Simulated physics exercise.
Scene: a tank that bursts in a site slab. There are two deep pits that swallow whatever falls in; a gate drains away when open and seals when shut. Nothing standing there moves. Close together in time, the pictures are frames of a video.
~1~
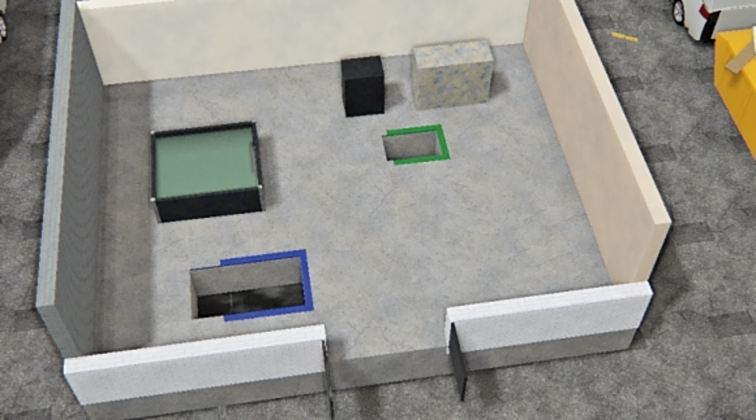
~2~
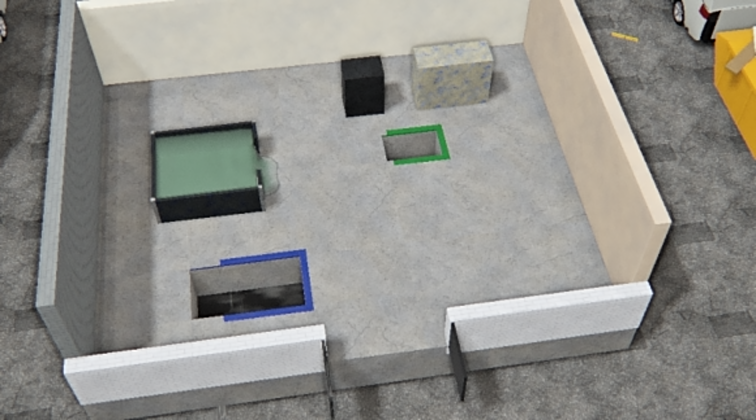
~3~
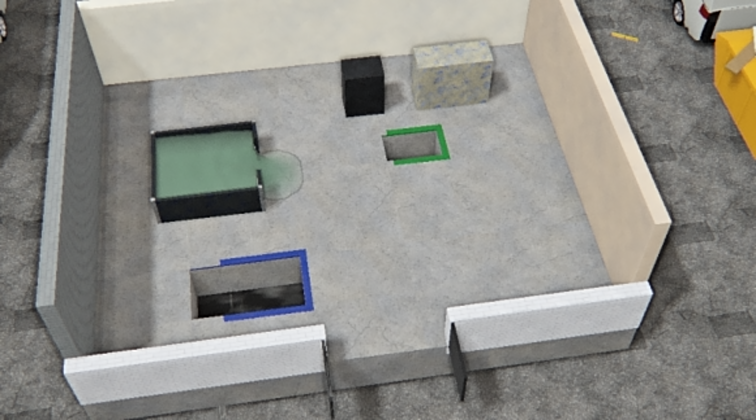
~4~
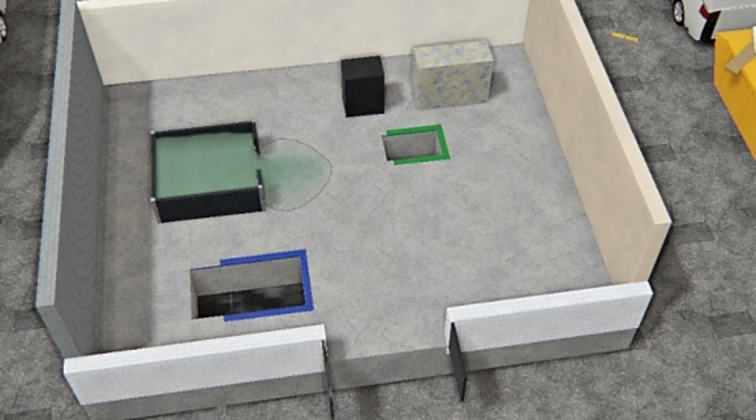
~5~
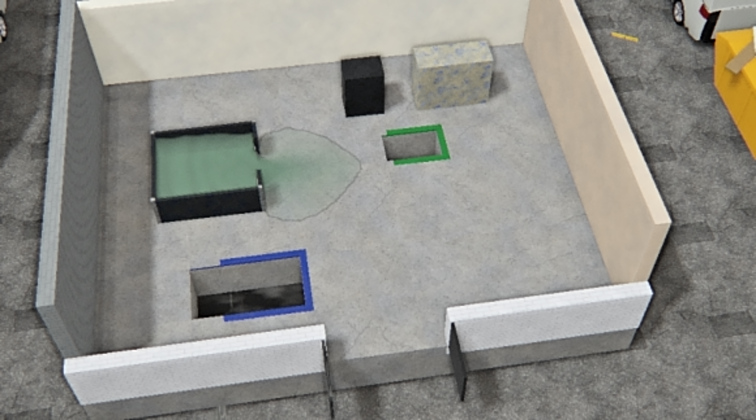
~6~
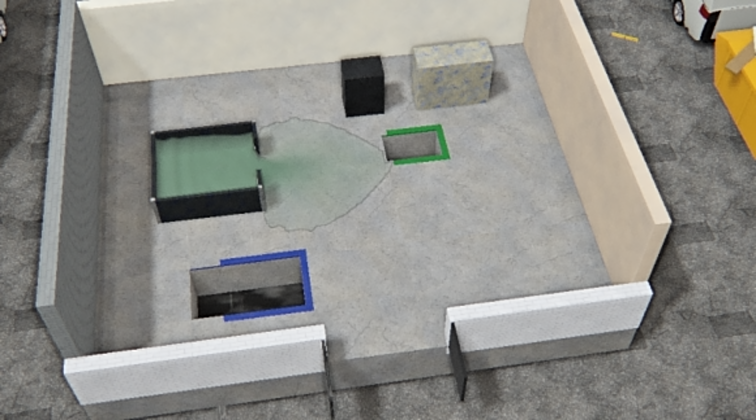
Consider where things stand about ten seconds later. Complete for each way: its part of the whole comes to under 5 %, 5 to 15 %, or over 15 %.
The gate's part comes to under 5 %; the green pit's part comes to over 15 %; the blue pit's part comes to under 5 %.
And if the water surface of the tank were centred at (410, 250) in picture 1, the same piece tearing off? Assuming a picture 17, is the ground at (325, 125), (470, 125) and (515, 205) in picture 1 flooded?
Spot 1 unwetted, spot 2 unwetted, spot 3 wetted.
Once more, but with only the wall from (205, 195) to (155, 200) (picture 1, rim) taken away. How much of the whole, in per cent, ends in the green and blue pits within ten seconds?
Approximately, green takes 0 % and blue takes 50 %.
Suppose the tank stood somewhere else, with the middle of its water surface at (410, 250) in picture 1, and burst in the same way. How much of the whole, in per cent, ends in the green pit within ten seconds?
Green: About 8 %.
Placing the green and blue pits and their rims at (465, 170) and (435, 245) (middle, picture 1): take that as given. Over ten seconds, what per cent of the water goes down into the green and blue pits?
Green: 15 %; blue: 15 %.
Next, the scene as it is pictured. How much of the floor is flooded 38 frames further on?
About 45 %.
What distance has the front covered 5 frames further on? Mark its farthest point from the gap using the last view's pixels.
Farthest reach: (472, 171).
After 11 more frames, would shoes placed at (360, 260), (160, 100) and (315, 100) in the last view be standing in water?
Listed points: Inundated / unwetted / inundated.
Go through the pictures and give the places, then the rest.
In the first frame, the water tank at (206, 163) is whole and still.
In the second frame, water pours out at (258, 170) and has run to (271, 161).
In the third frame, water pours out at (258, 171) and has run to (294, 161).
In the fourth frame, water pours out at (258, 171) and has run to (324, 163).
In the fifth frame, water pours out at (258, 170) and has run to (354, 162).
In the sixth frame, the front is at (383, 156), out from the gap at (258, 170).
A moment on, water covers 15 % of the floor; the gate 0 %, the green pit 3 %, the blue pit 0 %.
Next, water covers 30 % of the floor; the gate 0 %, the green pit 6 %, the blue pit 0 %.
Then, water covers 45 % of the floor; the gate 0 %, the green pit 10 %, the blue pit 0 %.
Later, water covers 45 % of the floor; the gate 0 %, the green pit 16 %, the blue pit 0 %.
In the end, water covers 50 % of the floor; the gate 1 %, the green pit 21 %, the blue pit 0 %.
